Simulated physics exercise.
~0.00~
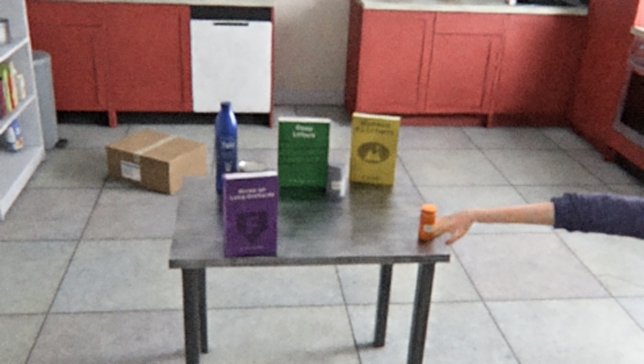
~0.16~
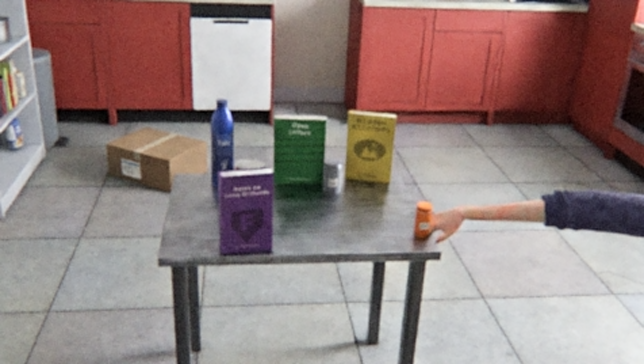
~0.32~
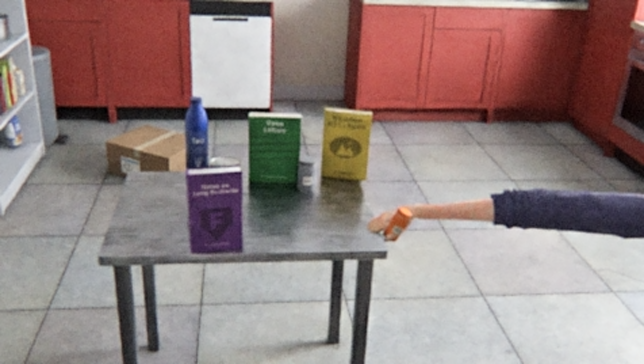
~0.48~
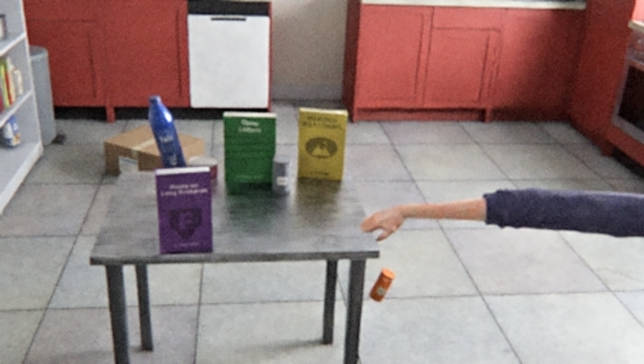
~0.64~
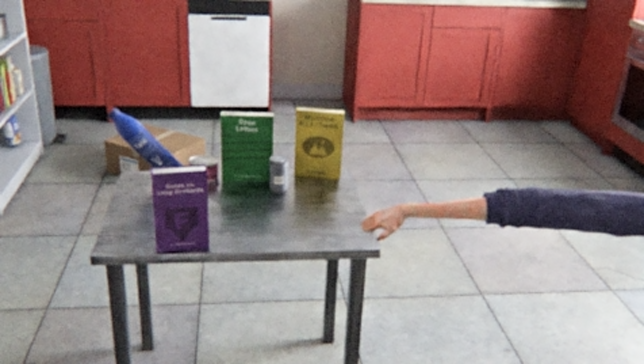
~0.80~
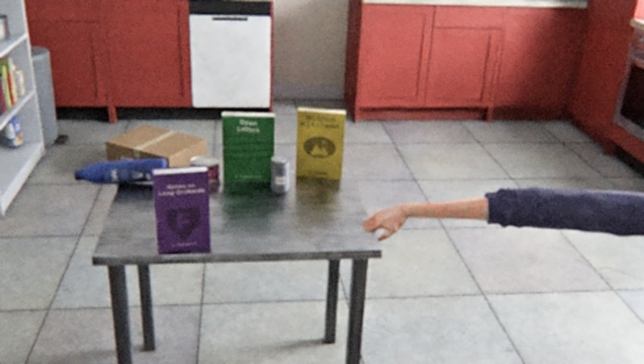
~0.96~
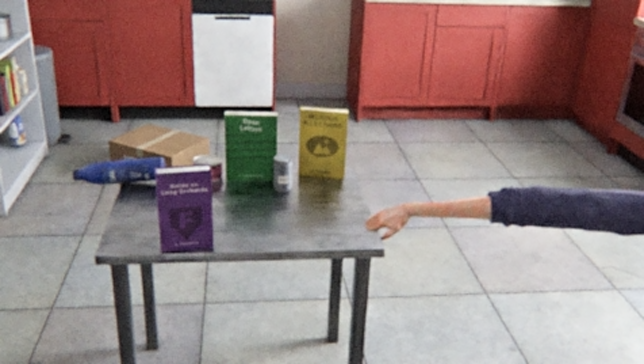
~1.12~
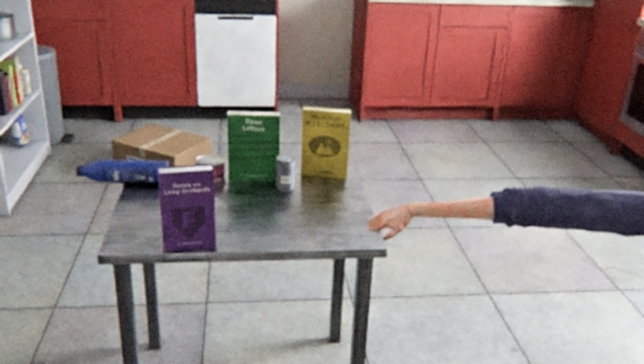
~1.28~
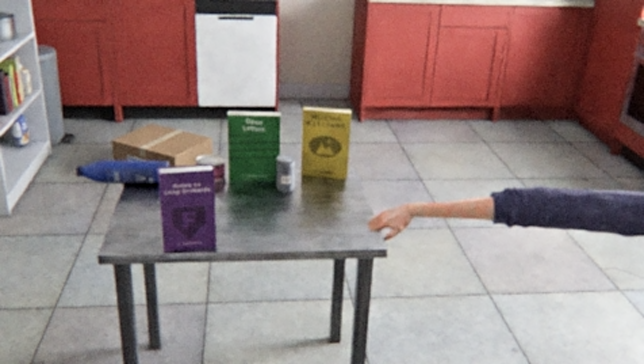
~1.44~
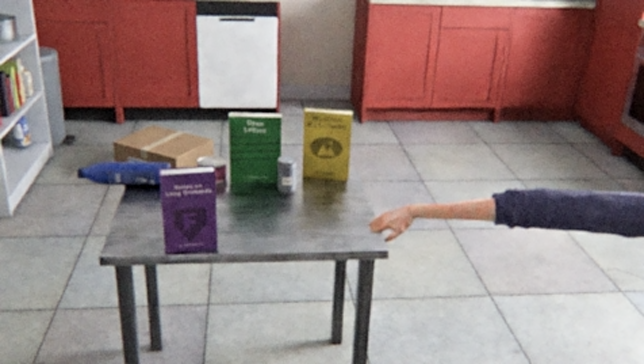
To begin with, a hand rests by an orange shaker at the right end of a gray table that holds a tall blue bottle, purple, green and yellow books, and a small grey jar. The table then slides left, carrying the books and jar along, while the shaker is left leaning beyond the right edge. The shaker drops toward the floor as the blue bottle starts to tilt left. The bottle topples onto its side near the cardboard box. By the end, the shaker is out of sight, the bottle lies tipped over, and the books and jar still stand on the table.
